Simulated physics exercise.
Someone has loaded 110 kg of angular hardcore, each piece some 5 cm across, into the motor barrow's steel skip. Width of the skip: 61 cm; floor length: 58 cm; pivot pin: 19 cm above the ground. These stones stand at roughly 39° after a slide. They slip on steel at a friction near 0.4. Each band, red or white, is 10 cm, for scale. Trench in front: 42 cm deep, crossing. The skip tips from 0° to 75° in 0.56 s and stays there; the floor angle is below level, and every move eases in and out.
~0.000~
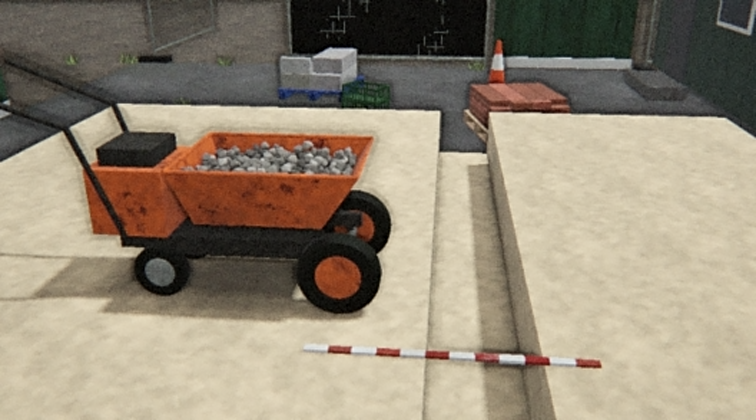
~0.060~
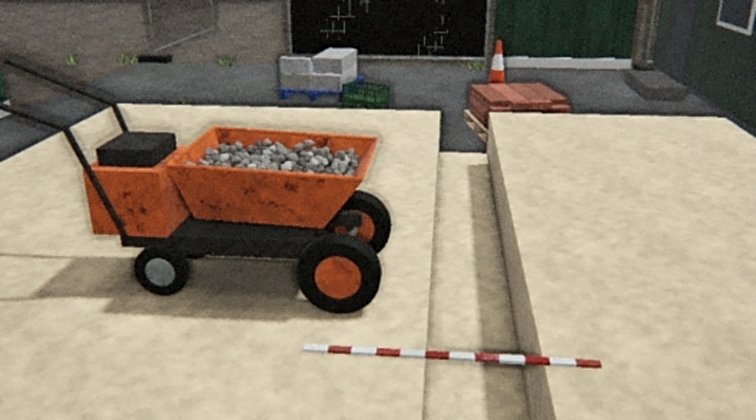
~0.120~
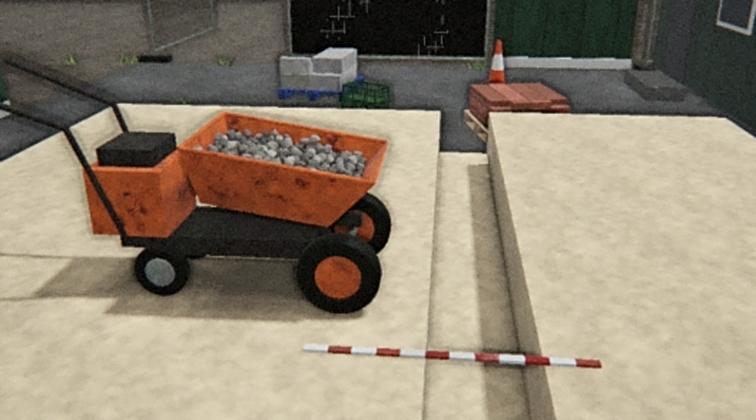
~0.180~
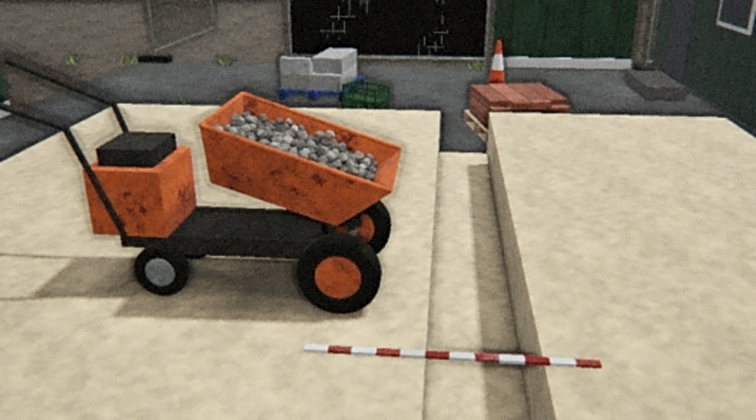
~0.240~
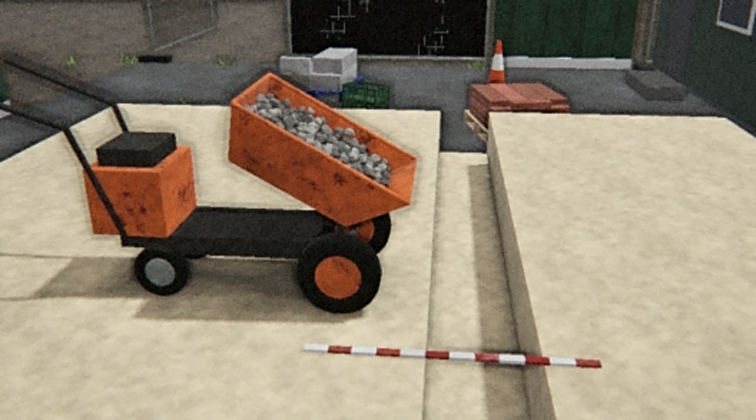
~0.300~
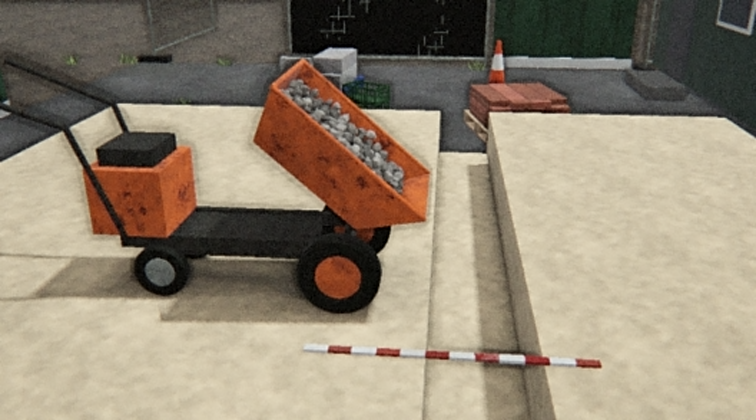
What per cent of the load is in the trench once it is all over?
74 %.
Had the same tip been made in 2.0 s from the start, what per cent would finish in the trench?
That would give about 100 percent.
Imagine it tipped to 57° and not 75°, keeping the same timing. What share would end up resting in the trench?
Close to 40 per cent then.
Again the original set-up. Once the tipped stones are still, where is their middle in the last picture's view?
In the last view, about (503, 350).
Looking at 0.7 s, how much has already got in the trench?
Close to 35 per cent at that time.
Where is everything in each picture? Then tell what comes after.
The skip is at 0°, its lip at (358, 179); the top of the load is at (299, 155), in the first picture.
The skip is at 2°, its lip at (362, 180); the top of the load is at (269, 152); the stones move at 0.6 m/s on average, in the second picture.
Lip at (374, 184), floor tilted 9°, highest stones at (247, 140); the stones move at 1.1 m/s on average, in the third picture.
The skip is at 18°, its lip at (391, 192); the top of the load is at (242, 122); the stones move at 1.6 m/s on average, in the fourth picture.
Lip at (409, 204), floor tilted 30°, highest stones at (267, 104); the stones move at 1.8 m/s on average, in the fifth picture.
The skip is at 42°, its lip at (425, 221); the top of the load is at (296, 90); the stones move at 1.9 m/s on average, in the sixth picture.
After 0.4 s the floor is at 63°; 100 % in the skip; the foremost stones are at (428, 205).
After 0.7 s the floor is at 75°; 63 % in the skip, 37 % in the trench; the foremost stones are at (521, 299).
After 1.0 s the floor is at 75°; 10 % in the skip, 63 % in the trench, 27 % past the trench; the foremost stones are at (716, 299).
After 3.0 s the floor is at 75°; 0 % in the skip, 74 % in the trench, 26 % past the trench; the foremost stones are past the picture's edge.
